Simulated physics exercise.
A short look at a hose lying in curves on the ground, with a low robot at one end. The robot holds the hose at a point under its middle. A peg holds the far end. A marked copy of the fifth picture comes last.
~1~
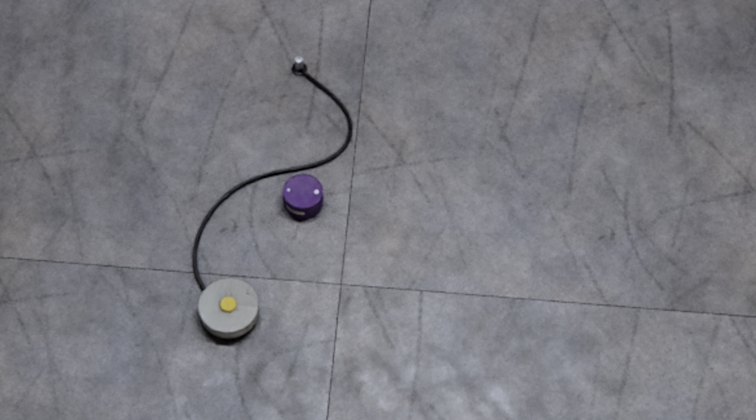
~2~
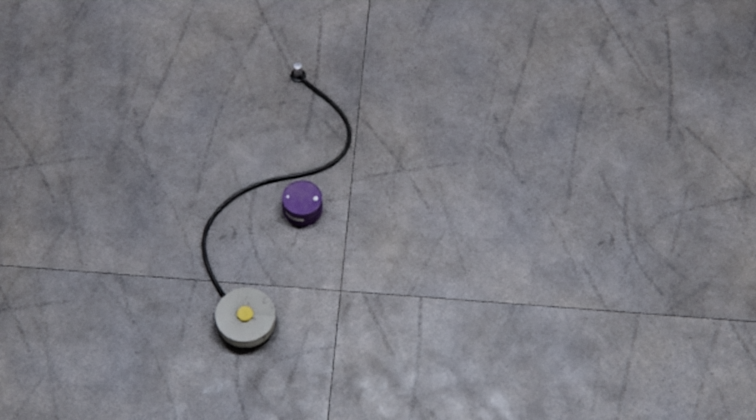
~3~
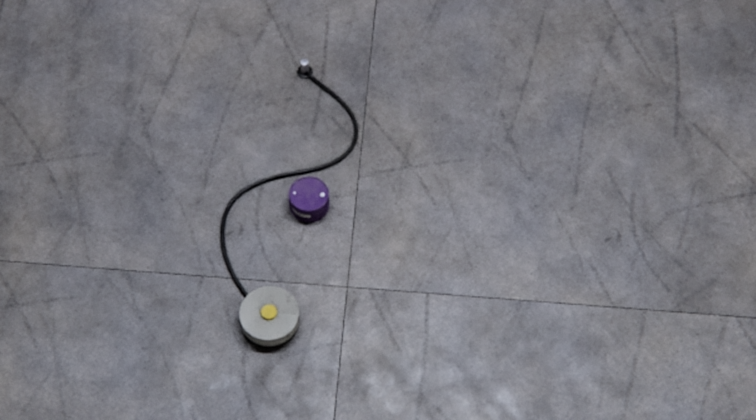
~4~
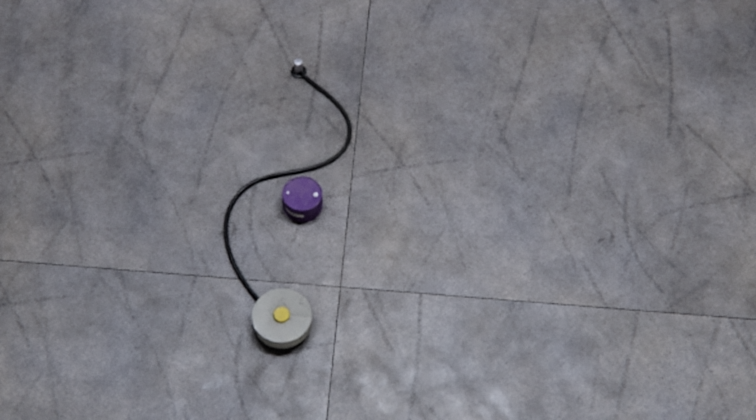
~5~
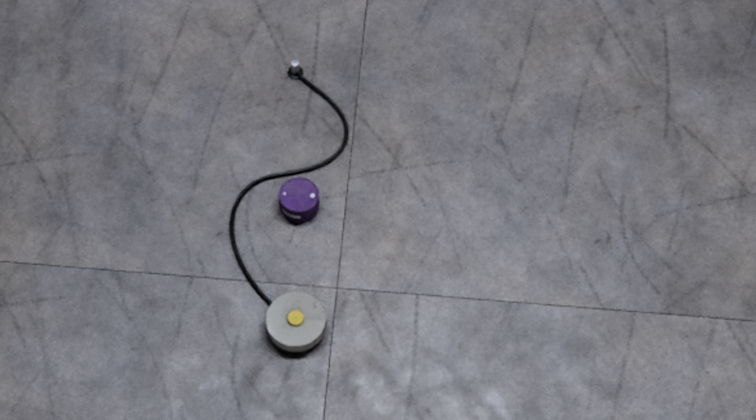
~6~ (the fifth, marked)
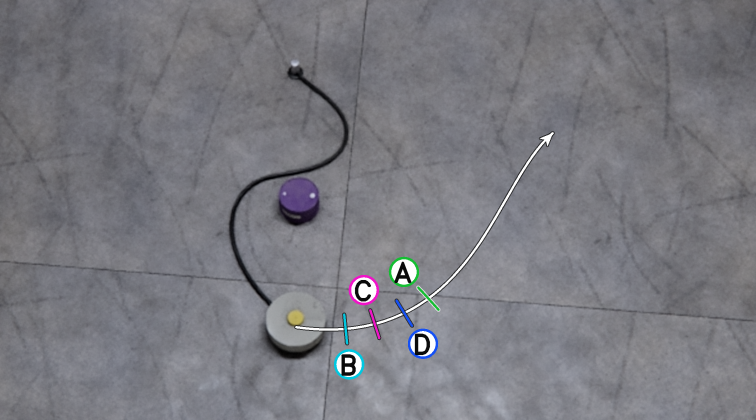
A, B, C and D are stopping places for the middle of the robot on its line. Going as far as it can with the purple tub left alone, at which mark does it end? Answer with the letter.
D is the last safe stop.
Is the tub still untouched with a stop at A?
For that mark, no.
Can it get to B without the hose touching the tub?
Yes.
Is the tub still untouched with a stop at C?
For that mark, yes.
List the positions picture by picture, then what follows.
The first picture shows peg (299, 64); purple tub (303, 197); robot (229, 309).
The second picture shows robot (246, 318); peg (298, 71).
The third picture shows robot (270, 317); peg (305, 67).
The fourth picture shows robot (282, 319); peg (299, 67).
The fifth picture shows robot (296, 323); peg (295, 68); purple tub (299, 200).
On the marked copy, A at (428, 299); B at (346, 329); C at (375, 324); D at (404, 313); the route from (296, 327) via (465, 263) to (553, 133).
With D. Early on, robot (336, 325), middle of the hose (271, 181).
Further on, robot (373, 320), middle of the hose (274, 186).
At the end, robot (405, 309), middle of the hose (279, 191); nothing has been touched.
As for the rest, A brings the hose against the tub; B is safe but short; C is safe but short.
